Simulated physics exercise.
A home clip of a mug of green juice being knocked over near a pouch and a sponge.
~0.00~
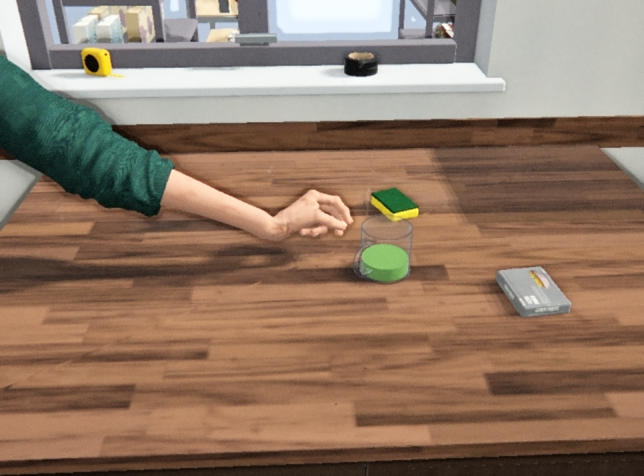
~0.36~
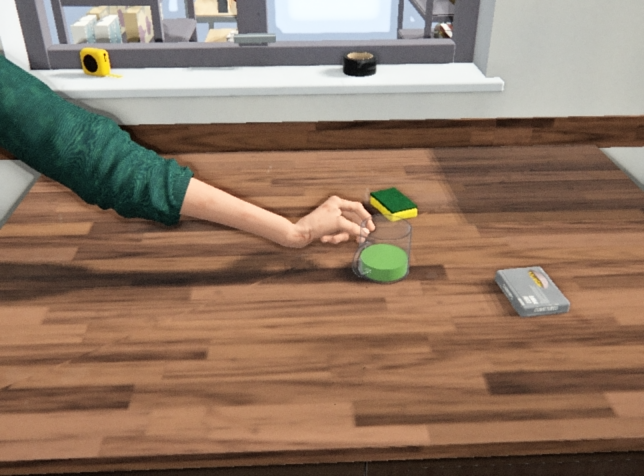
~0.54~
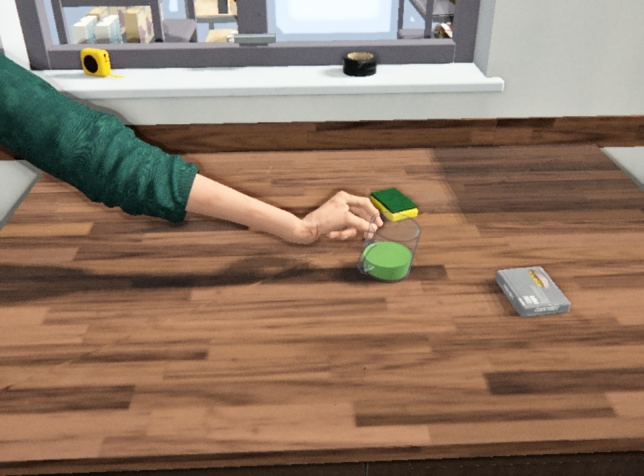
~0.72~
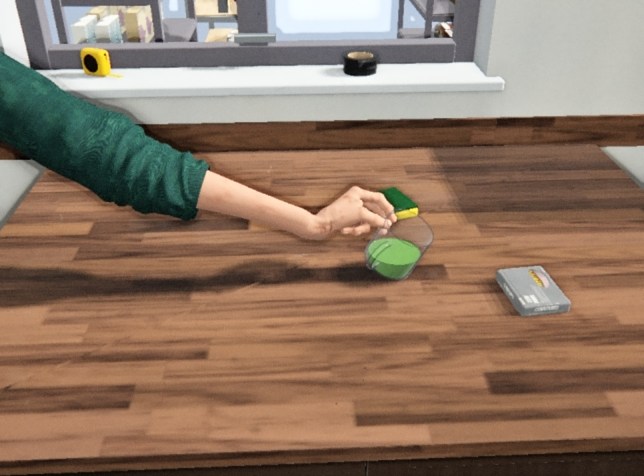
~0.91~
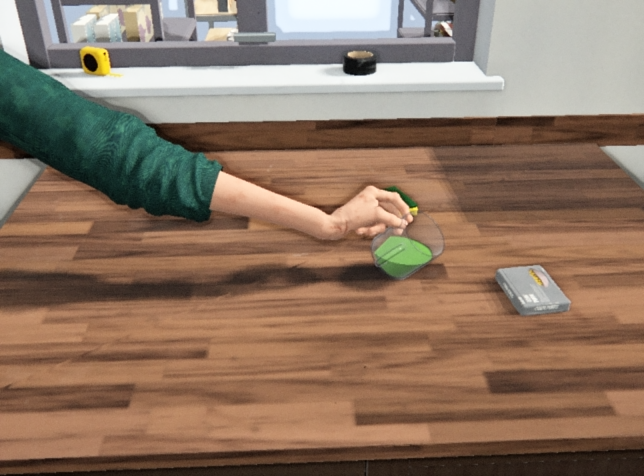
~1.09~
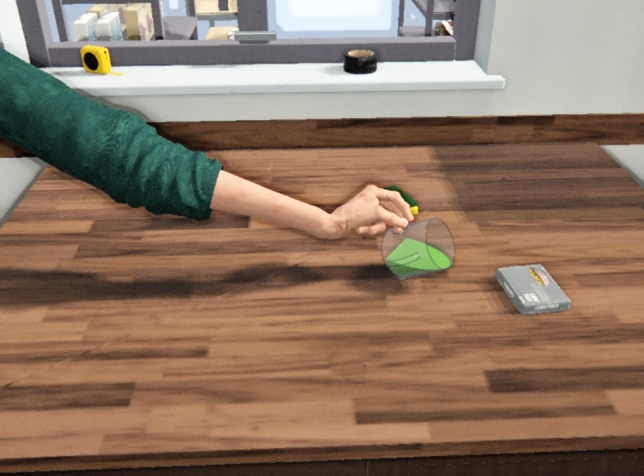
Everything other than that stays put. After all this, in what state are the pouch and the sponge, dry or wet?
The pouch has got wet. The sponge is still dry.
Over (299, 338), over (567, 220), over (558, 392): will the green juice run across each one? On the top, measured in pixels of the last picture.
Point 1 avoided; point 2 avoided; point 3 met by the spill.
By 1.6 s, the puddle covers about as much as a plate; the pouch is in it; the sponge is clear of it.
By 2.4 s, the puddle covers about as much as a tray; the pouch is in it; the sponge is clear of it.
By 3.6 s, the puddle covers about as much as a tray; the pouch is in it; the sponge is clear of it.
